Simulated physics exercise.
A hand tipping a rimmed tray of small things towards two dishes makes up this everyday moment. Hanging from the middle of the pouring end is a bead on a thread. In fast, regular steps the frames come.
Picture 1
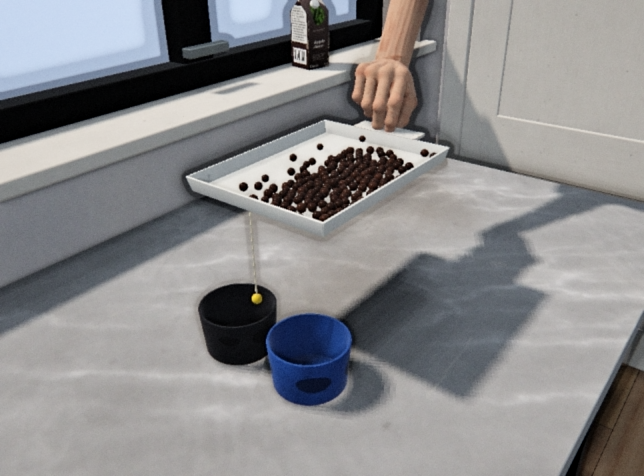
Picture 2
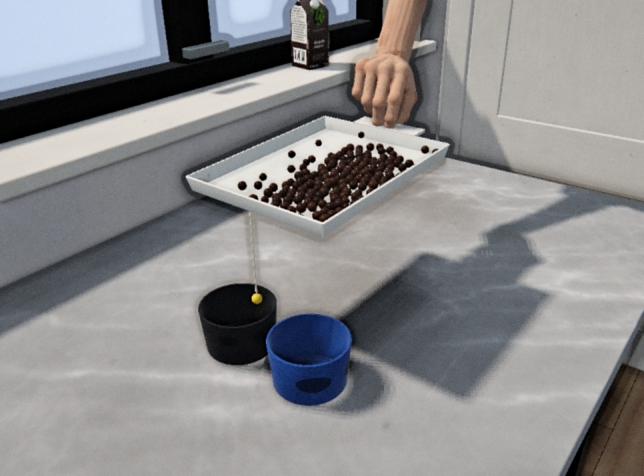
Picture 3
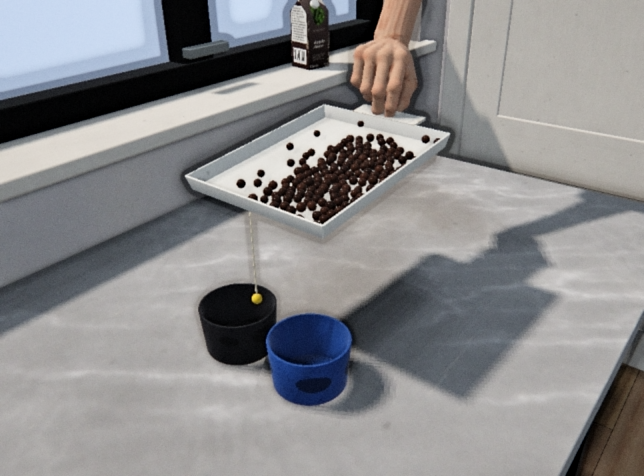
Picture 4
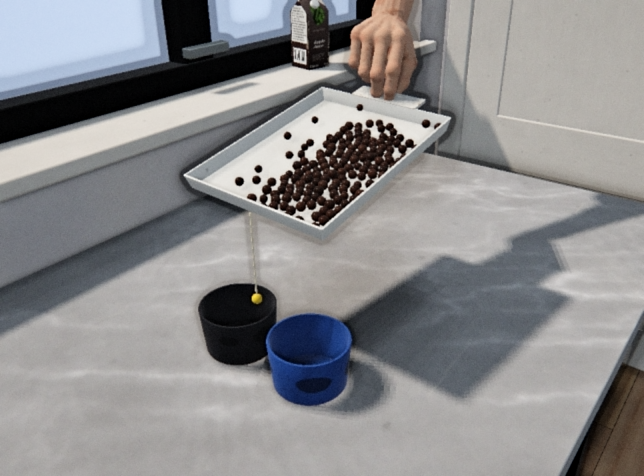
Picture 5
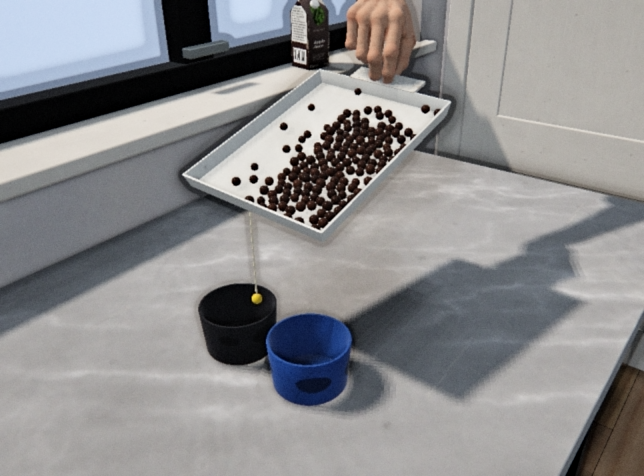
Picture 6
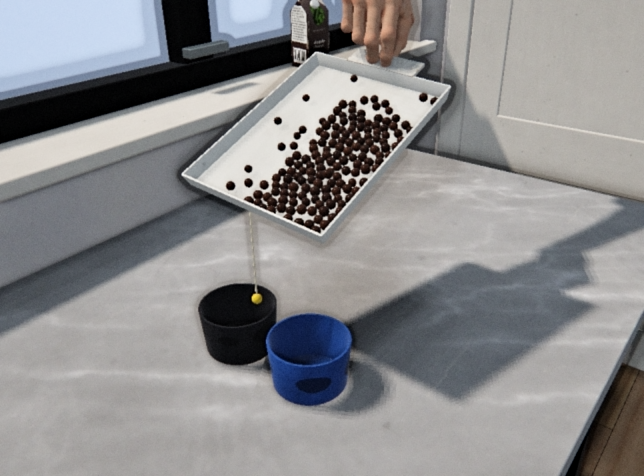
On a pale marbled countertop beside a black-framed window, seen from slightly above by a still camera, stand two small round dishes. The black dish is at left and the blue one at right, below a white rimmed tray of dark brown balls and a yellow bead hanging on a thread. A hand at the tray's far end raises it, steadily steepening its slant, and the balls shift slightly towards the lower near edge.
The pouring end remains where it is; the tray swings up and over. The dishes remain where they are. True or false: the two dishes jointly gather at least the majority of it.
False, they gather a minority.
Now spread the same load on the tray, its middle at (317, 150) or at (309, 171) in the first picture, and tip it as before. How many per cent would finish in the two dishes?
You'd get near 30 percent first and near 30 percent next.
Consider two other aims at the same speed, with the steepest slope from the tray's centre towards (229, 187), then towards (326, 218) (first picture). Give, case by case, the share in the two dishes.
Close to 10 percent first and close to 80 percent second.
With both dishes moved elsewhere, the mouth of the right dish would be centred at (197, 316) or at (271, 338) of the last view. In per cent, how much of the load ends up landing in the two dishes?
Trial 1 around 10 percent, trial 2 around 50 percent.
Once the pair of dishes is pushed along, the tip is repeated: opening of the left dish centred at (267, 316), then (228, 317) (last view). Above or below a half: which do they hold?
Try 1: A minority of it. Try 2: A majority of it.
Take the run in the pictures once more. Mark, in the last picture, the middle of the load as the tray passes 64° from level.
Roughly at (285, 197).
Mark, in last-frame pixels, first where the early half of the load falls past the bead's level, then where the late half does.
It passes near (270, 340) first and then near (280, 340).
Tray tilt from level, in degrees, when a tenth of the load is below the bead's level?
Around 75°, give or take.
Soon, tray tipped steeply; nearly all on the tray; a stray few outside both; a small part in the air.
A while on, tray tipped past a quarter turn; a small part on the tray; about a quarter in the right dish; about half outside both; about a quarter in the air.
Towards the end, tray tipped past a quarter turn; about a quarter in the right dish; a stray few in the left dish; about two thirds outside both.
Finally, tray tipped past a quarter turn; about a quarter in the right dish; a stray few in the left dish; about two thirds outside both.
